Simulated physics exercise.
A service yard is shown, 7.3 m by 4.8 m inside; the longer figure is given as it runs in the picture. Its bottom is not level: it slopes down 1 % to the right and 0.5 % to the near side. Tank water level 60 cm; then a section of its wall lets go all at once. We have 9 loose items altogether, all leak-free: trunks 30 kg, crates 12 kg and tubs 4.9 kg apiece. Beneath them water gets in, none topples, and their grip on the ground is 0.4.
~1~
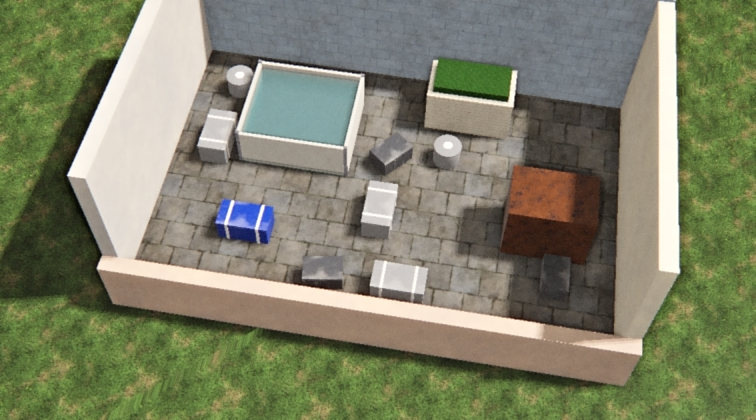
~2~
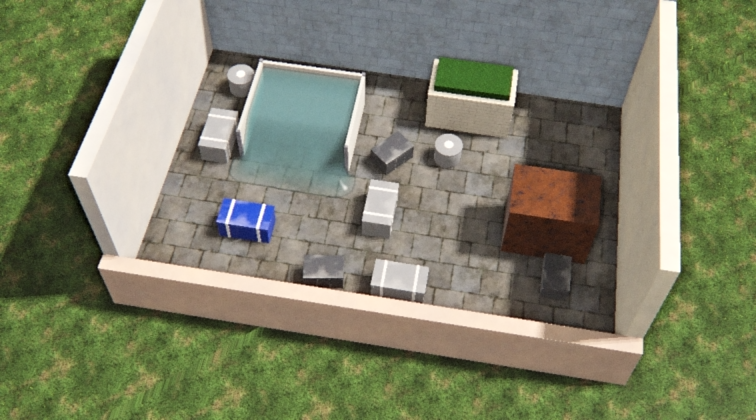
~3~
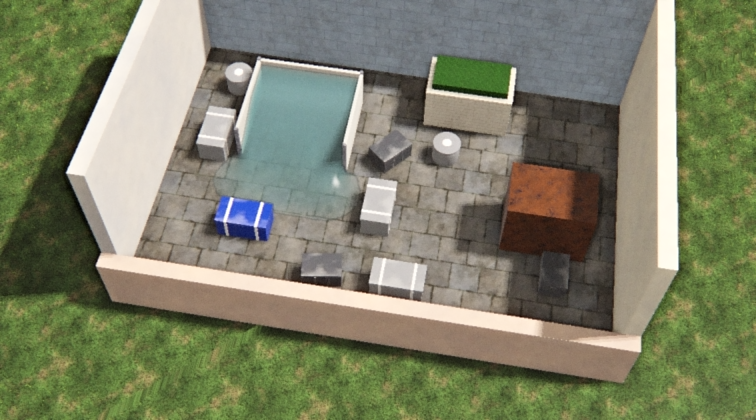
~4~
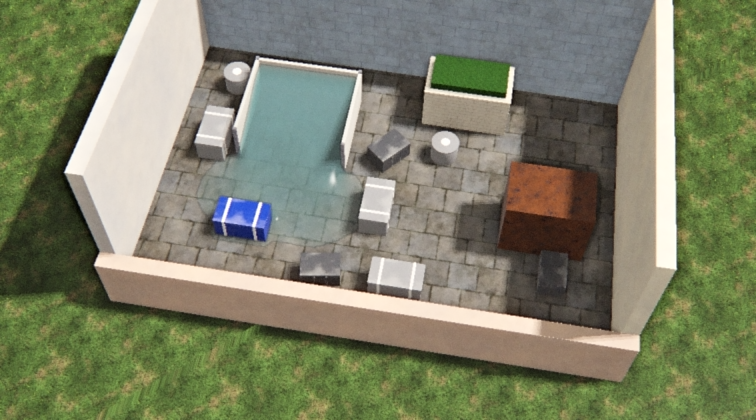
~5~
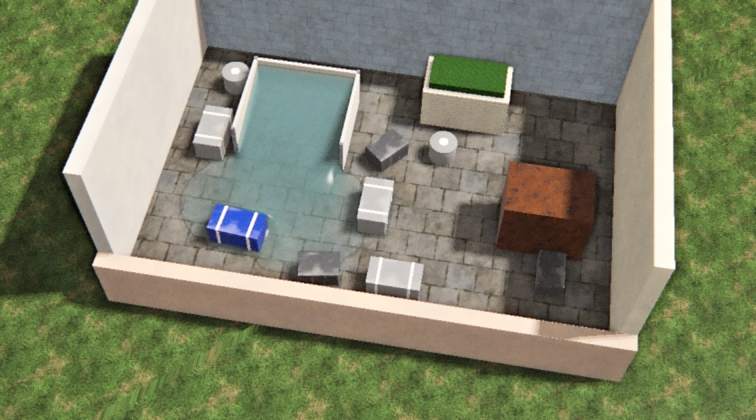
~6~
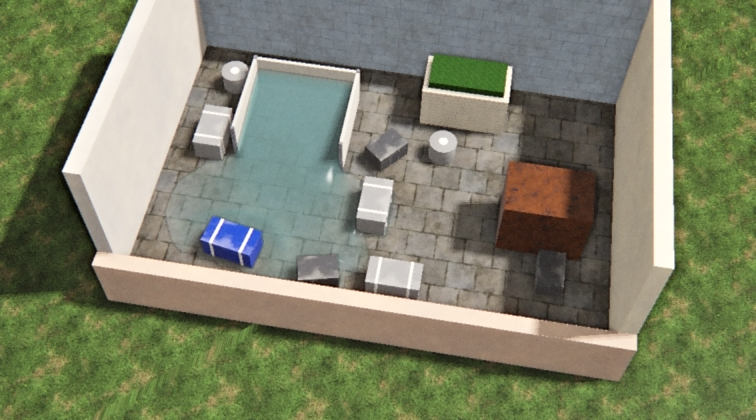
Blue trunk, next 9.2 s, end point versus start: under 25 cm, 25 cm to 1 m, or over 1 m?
Goes a long way.
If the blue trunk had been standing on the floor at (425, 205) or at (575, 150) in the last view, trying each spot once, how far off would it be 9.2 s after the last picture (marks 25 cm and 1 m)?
Run one, it remains planted; run two, it remains planted.
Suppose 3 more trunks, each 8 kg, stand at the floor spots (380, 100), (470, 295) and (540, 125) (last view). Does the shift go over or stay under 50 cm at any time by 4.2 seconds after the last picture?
Order as asked - not as far, farther, not as far.
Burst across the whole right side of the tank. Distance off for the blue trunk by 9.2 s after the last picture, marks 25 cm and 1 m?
So, for the blue trunk: It holds steady.
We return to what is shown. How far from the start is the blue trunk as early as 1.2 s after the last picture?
Close to 100 cm.
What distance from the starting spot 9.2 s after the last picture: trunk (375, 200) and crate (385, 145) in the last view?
Lab note - net shifts in order: 30 cm; 10 cm.
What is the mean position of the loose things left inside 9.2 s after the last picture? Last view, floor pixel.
Mean position: Approximately (414, 186).
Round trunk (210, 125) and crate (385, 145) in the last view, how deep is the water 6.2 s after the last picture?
First roughly 7 cm, second roughly 2 cm.
Then, 1.2 s after the last picture the blue trunk is near (197, 249), 1.0 m from its start, afloat; 2 afloat.
Then, 3.8 s after the last picture the blue trunk is near (201, 153), 1.3 m from its start, aground; 1 afloat.
Then, 6.2 s after the last picture the blue trunk is near (205, 116), 2.0 m from its start, aground; 5 afloat.
Then, 9.2 s after the last picture the blue trunk is near (205, 116), 2.0 m from its start, aground; 4 afloat.
